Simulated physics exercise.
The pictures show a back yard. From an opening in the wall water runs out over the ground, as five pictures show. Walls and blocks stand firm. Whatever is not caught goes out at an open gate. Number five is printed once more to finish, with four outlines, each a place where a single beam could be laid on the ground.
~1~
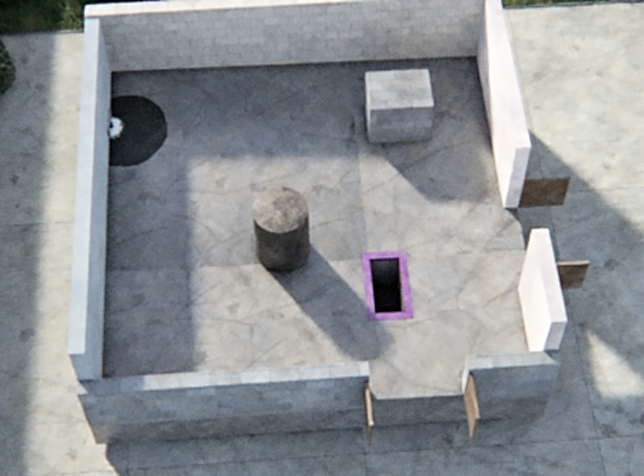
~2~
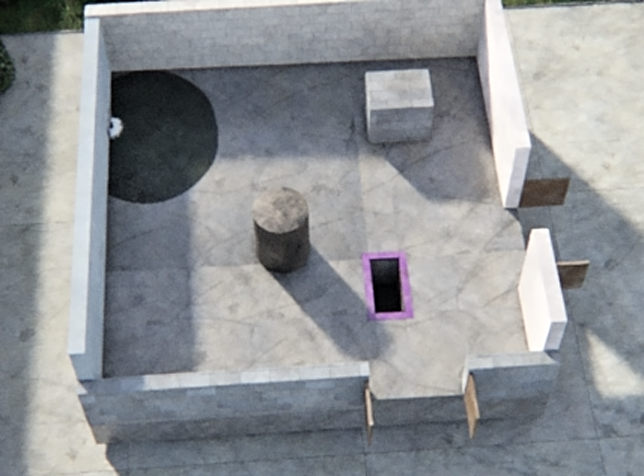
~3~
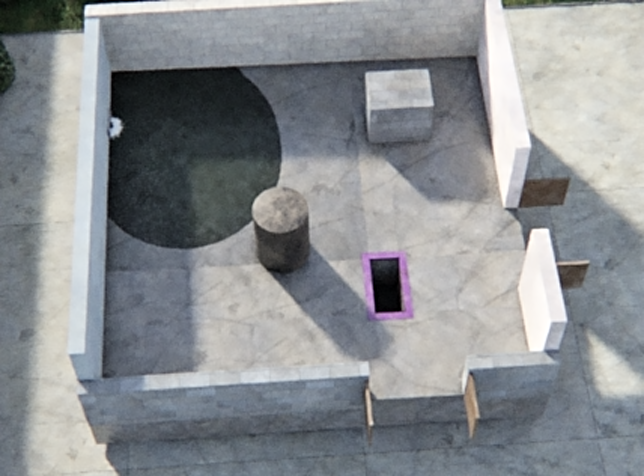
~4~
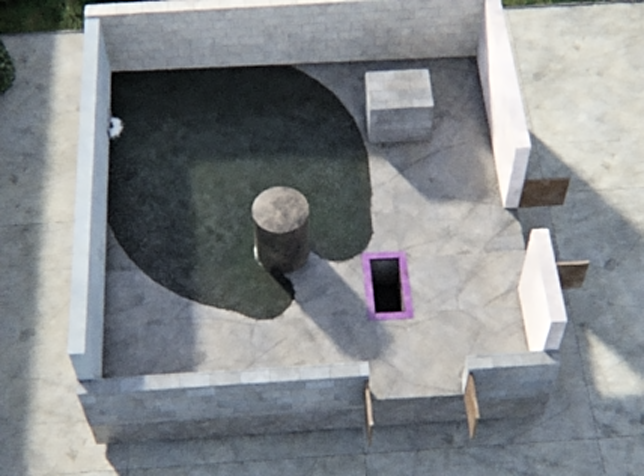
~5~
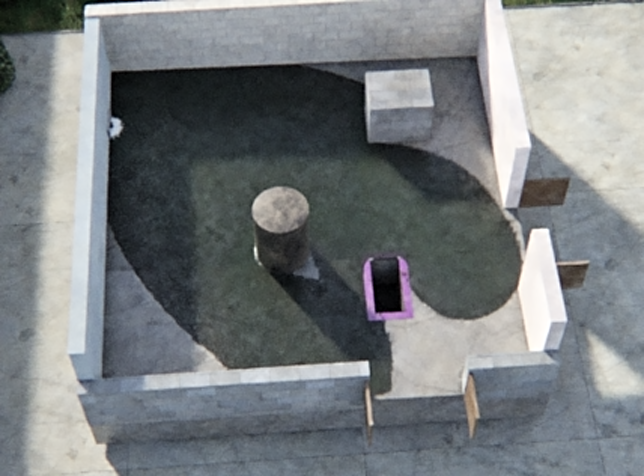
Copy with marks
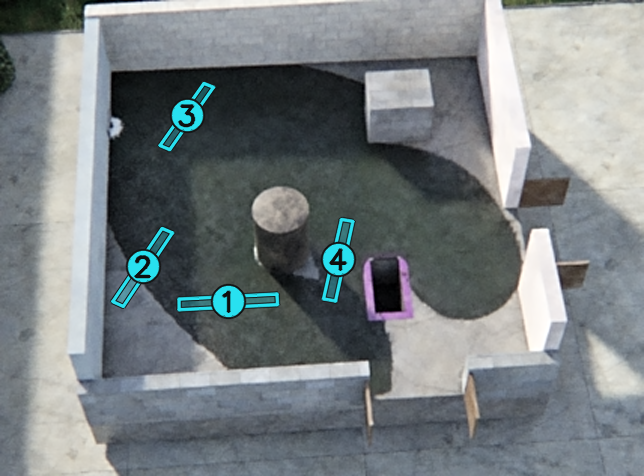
Dark water spreads from the left wall across the walled yard, around a pillar and into a purple-edged drain.
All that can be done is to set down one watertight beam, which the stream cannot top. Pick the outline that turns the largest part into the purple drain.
Place 1 does it best.
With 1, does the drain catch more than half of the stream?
No.
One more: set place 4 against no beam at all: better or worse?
It is worse.
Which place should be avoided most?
4 it is.
On the marked copy, 1 from (179, 304) to (277, 299); 2 from (118, 304) to (167, 230); 3 from (164, 147) to (208, 85); 4 from (329, 299) to (347, 220).
With 1, about 33 % of the stream runs into the purple drain, about 67 % out by the gates.
With 2, about 21 % of the stream runs into the purple drain, about 79 % out by the gates.
With 3, about 14 % of the stream runs into the purple drain, about 86 % out by the gates.
With 4, about 5 % of the stream runs into the purple drain, about 95 % out by the gates.
